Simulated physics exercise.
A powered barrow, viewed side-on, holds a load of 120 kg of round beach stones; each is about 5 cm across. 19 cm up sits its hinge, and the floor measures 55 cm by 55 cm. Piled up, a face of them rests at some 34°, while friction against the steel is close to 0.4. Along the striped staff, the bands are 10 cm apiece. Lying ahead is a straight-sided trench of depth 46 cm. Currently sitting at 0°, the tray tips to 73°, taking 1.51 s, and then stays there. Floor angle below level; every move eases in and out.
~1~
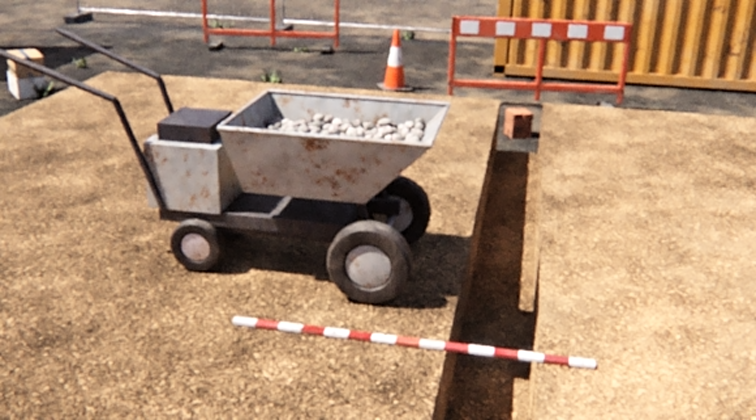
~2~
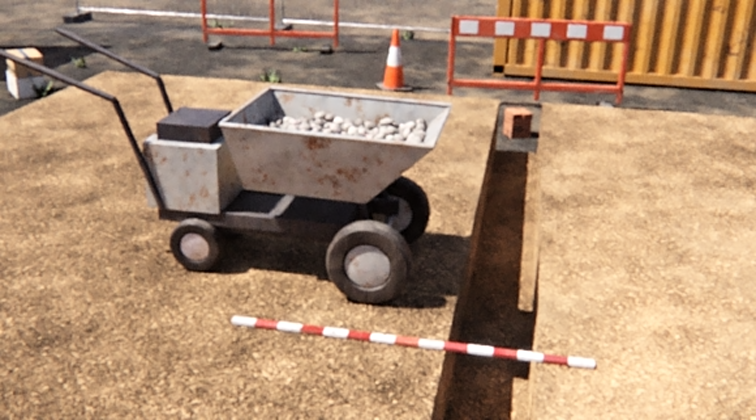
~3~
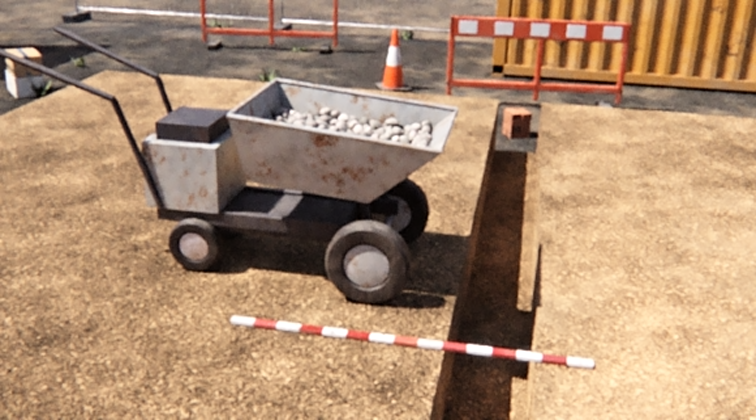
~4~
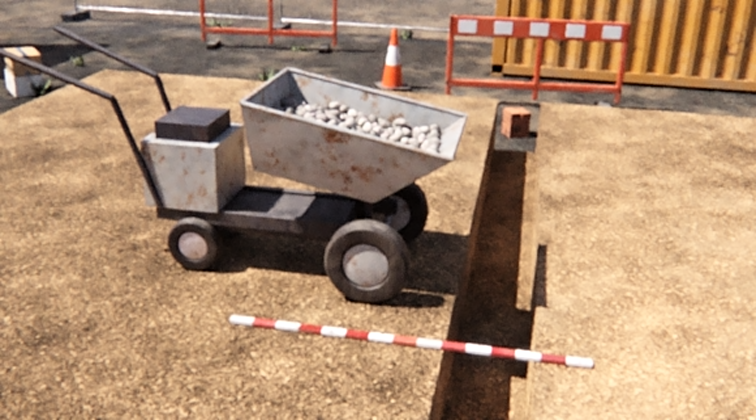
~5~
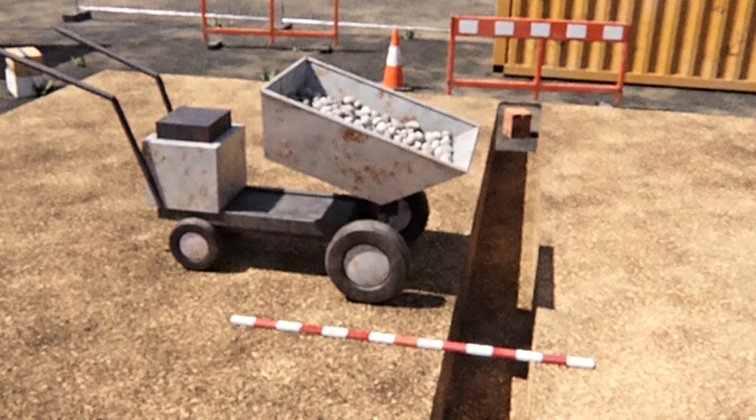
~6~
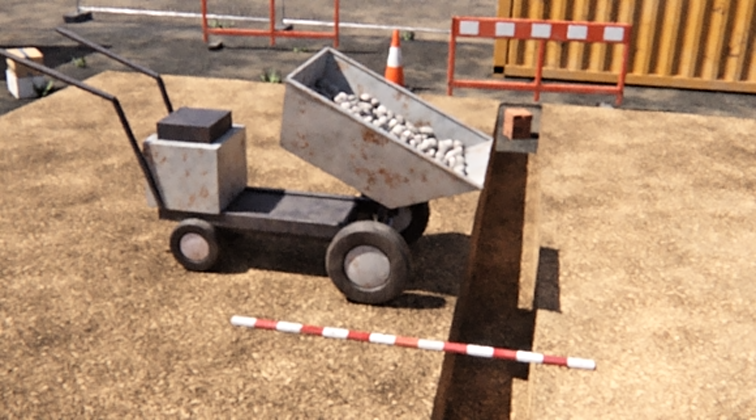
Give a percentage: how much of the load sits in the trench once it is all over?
40 %.
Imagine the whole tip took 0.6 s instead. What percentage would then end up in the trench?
Trench share: Approx. 25%.
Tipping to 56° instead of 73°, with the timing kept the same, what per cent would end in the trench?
Roughly 55%.
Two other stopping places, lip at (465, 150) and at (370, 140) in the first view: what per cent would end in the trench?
Near 5 and near 100 percent.
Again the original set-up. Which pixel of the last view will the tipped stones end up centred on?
I'd point somewhere around (564, 287).
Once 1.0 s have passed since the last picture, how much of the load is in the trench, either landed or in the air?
About 20 per cent by then.
Then, 0.5 s after the last picture the floor is at 61°, 99 % in the tray, 1 % in the trench; the foremost stones are at (523, 252).
Then, 1.0 s after the last picture the floor is at 73°, 29 % in the tray, 21 % in the trench, 49 % past the trench; the foremost stones are at (672, 310).
Then, 1.4 s after the last picture the floor is at 73°, 4 % in the tray, 34 % in the trench, 62 % past the trench; the foremost stones are past the picture's edge.
Then, 3.3 s after the last picture the floor is at 73°, 0 % in the tray, 40 % in the trench, 60 % past the trench; the foremost stones are past the picture's edge.
